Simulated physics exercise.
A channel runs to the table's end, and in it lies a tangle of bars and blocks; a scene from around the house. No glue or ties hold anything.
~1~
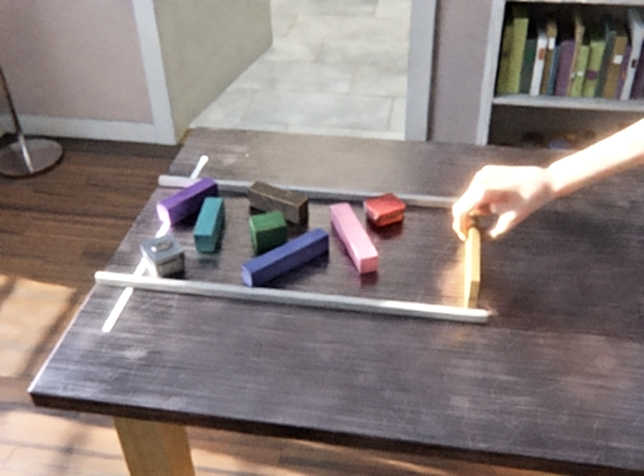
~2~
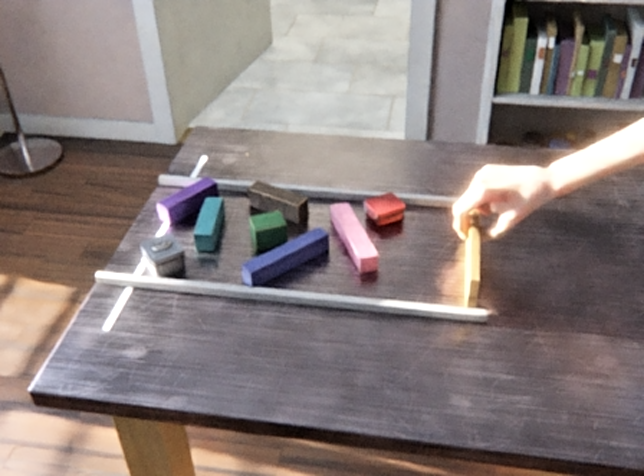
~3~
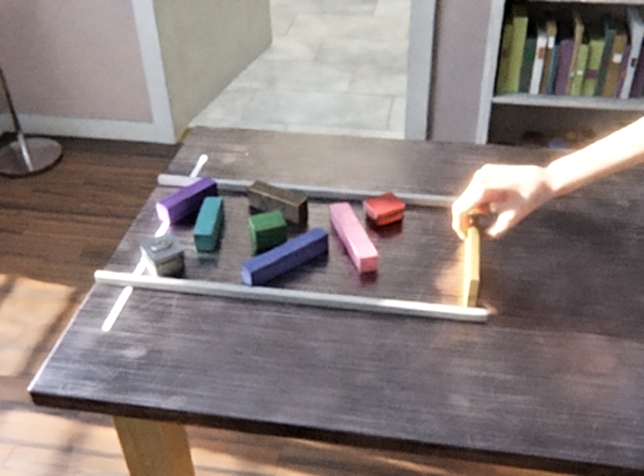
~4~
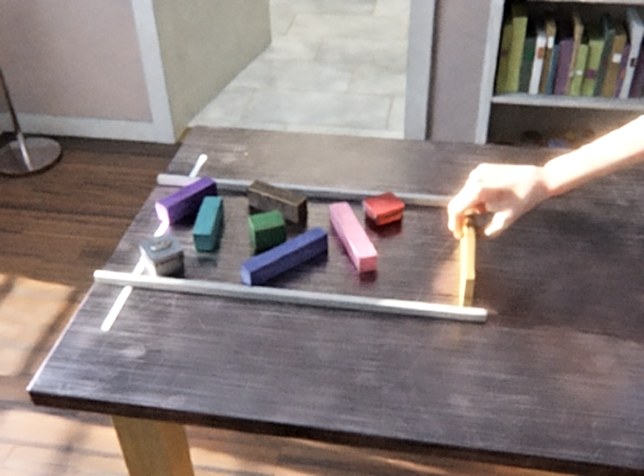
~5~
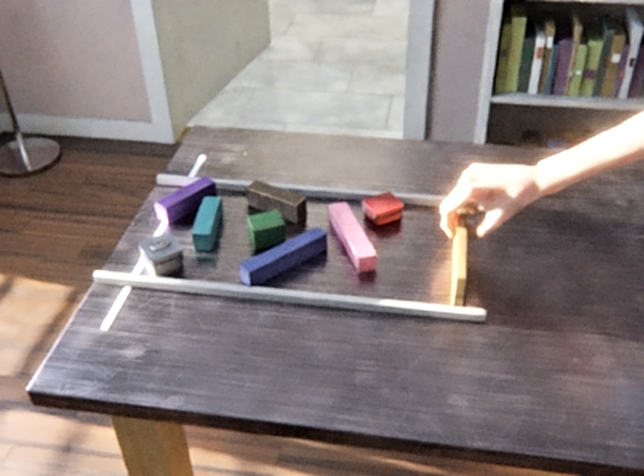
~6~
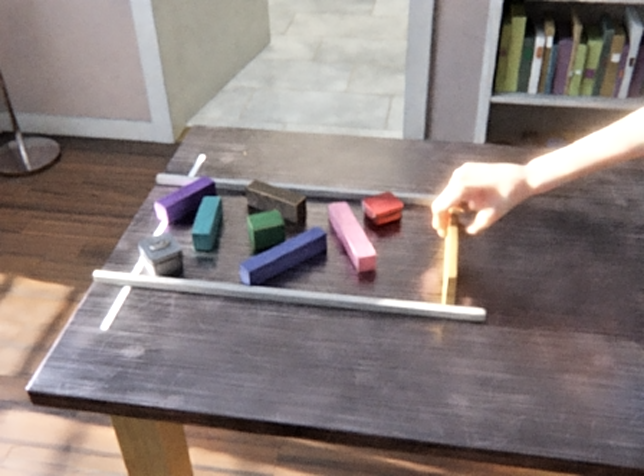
In a room with a wooden floor, a dark wooden table is seen from above at an angle, with a doorway and bookshelf behind. Between two pale rails lie purple, turquoise, grey, black, green, blue, pink and red pieces, left of a hand holding an upright yellowish board. The hand stays still at first, then slides the board a little leftward, while the pieces lie still and the view barely shifts.
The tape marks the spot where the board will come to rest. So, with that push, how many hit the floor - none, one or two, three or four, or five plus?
Expect a large batch, five at least, to go down.
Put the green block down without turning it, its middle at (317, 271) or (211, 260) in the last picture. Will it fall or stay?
Place by place, it survives; is lost.
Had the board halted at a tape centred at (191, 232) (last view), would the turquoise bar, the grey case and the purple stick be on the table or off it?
The turquoise bar topples off; the grey case topples off; and the purple stick topples off.
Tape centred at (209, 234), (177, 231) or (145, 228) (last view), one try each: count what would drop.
You'd get 2, then 4, then 7.
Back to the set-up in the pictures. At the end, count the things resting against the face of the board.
The count in contact is 2.
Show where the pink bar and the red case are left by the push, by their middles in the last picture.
The pink bar at (138, 217), the red case at (164, 187).
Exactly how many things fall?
The total comes to 6.
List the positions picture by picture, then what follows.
The first frame shows purple stick (189, 200); grey case (164, 257); turquoise bar (210, 224); board (473, 242); tape (163, 231).
The second frame shows grey case (164, 256); pink bar (353, 236).
The third frame shows turquoise bar (209, 223); board (473, 241).
The fourth frame shows purple stick (188, 200); red case (384, 210).
The fifth frame shows grey case (162, 255); black bar (276, 201).
The sixth frame shows purple stick (187, 199); grey case (161, 255); turquoise bar (208, 223); board (452, 239); tape (161, 229).
A little later, none off yet; purple stick at rest near (187, 199); grey case at rest near (161, 255); turquoise bar at rest near (208, 223).
Next, none off yet; purple stick shifted a little near (170, 196); grey case moving near (155, 251); turquoise bar moving near (199, 222).
Later still, one off so far; purple stick dropping near (126, 308); grey case tilted well over near (97, 244); turquoise bar shifted about its own width near (127, 220).
When it is over, the number that fall off is five or more; down, blue bar, green block, black bar, turquoise bar, grey case and purple stick.
